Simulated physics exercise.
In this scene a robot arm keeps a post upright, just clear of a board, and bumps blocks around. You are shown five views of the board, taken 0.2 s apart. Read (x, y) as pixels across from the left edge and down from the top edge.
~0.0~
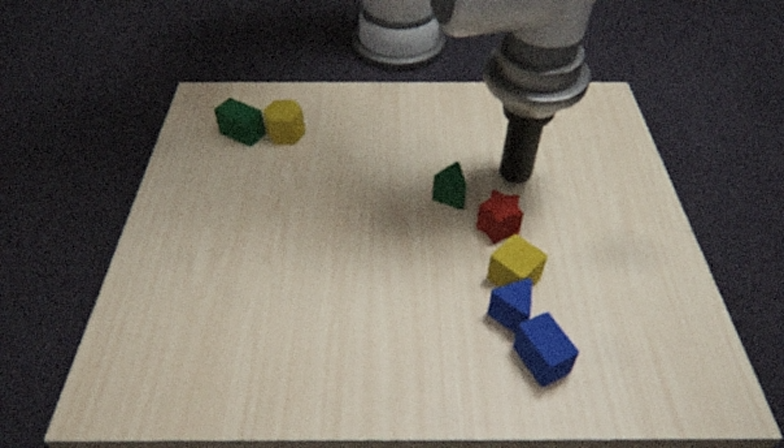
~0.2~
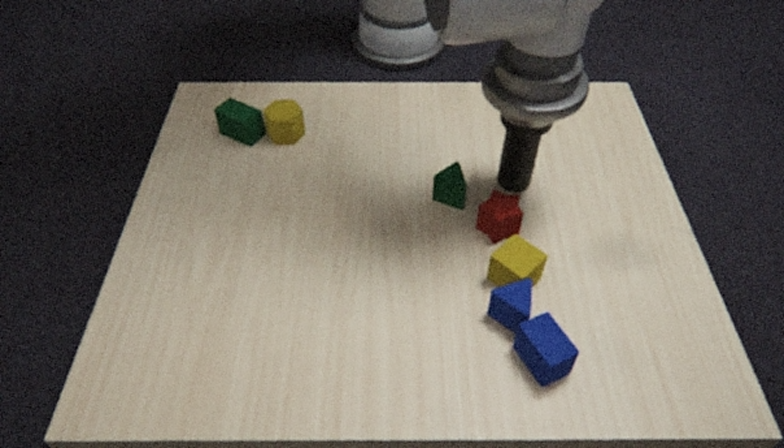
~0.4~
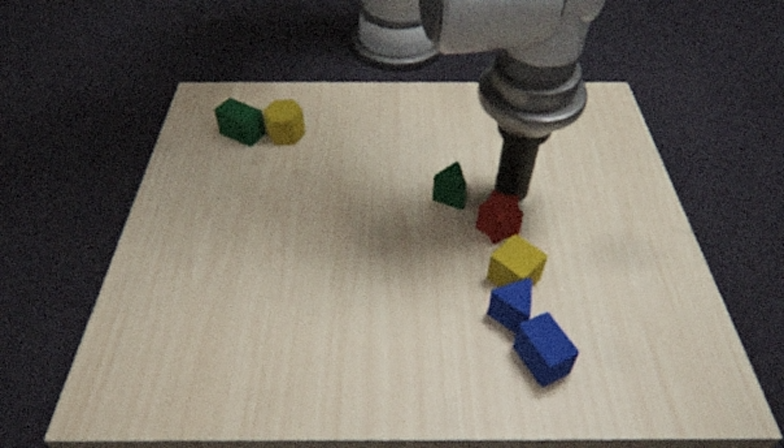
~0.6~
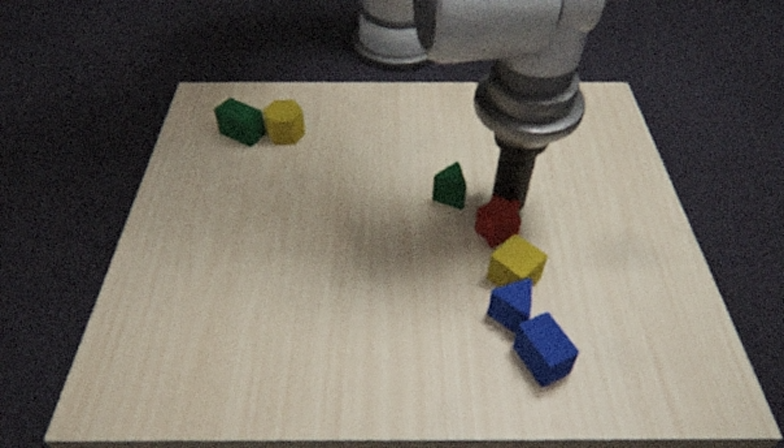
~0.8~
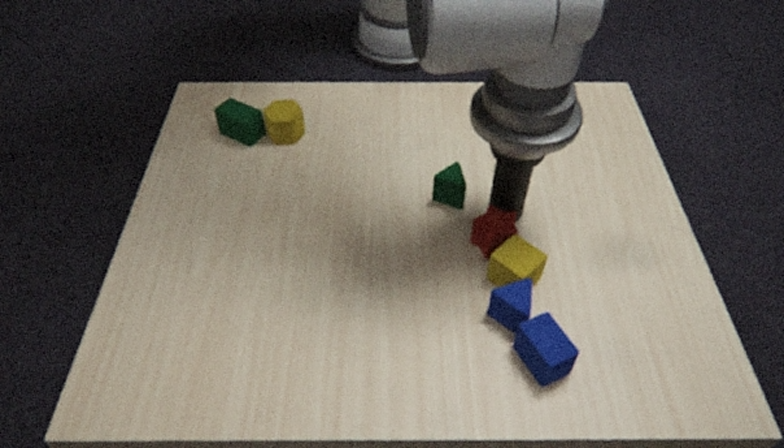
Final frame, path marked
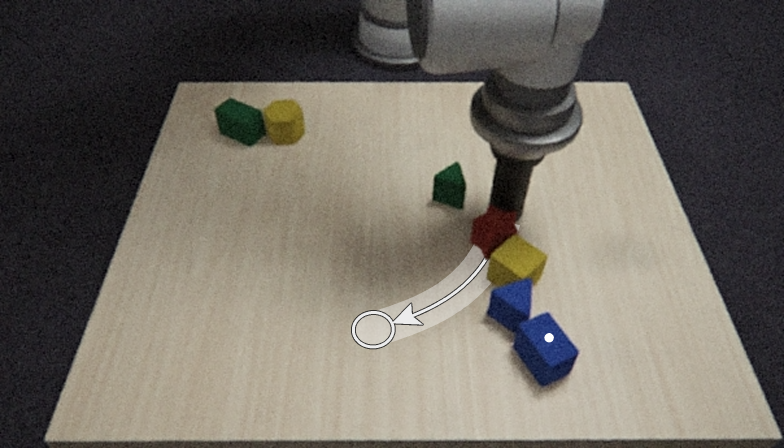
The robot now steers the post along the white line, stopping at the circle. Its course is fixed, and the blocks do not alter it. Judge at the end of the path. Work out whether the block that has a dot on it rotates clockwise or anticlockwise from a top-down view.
From overhead, anticlockwise.
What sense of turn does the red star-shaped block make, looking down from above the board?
Rotation: Counter-clockwise.
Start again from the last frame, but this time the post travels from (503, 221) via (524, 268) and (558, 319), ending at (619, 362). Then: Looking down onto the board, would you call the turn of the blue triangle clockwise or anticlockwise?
Looking down on the board, it turns clockwise.
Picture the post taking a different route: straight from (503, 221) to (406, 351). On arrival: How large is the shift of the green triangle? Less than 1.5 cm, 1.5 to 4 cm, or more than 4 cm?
The move is short, under 1.5 cm.
Drawn move, from (503, 221) through (482, 265) and (437, 304) to (373, 329); the dot is on the blue rectangular block.
The first path, step by step. One third of the way, post (483, 257); red star-shaped block (473, 269); blue triangle (515, 333), turned 15° clockwise; yellow square piece (519, 299), turned 55° anticlockwise; blue rectangular block (556, 351), turned 40° anticlockwise.
Two thirds of the way, post (437, 296); red star-shaped block (436, 314), turned 20° anticlockwise; blue triangle (518, 345); yellow square piece (510, 307), turned 75° anticlockwise; blue rectangular block (561, 356), turned 50° anticlockwise.
At the end, post (373, 320); red star-shaped block (426, 326), turned 55° anticlockwise; blue triangle (518, 345); yellow square piece (510, 307), turned 75° anticlockwise; blue rectangular block (561, 356), turned 50° anticlockwise.
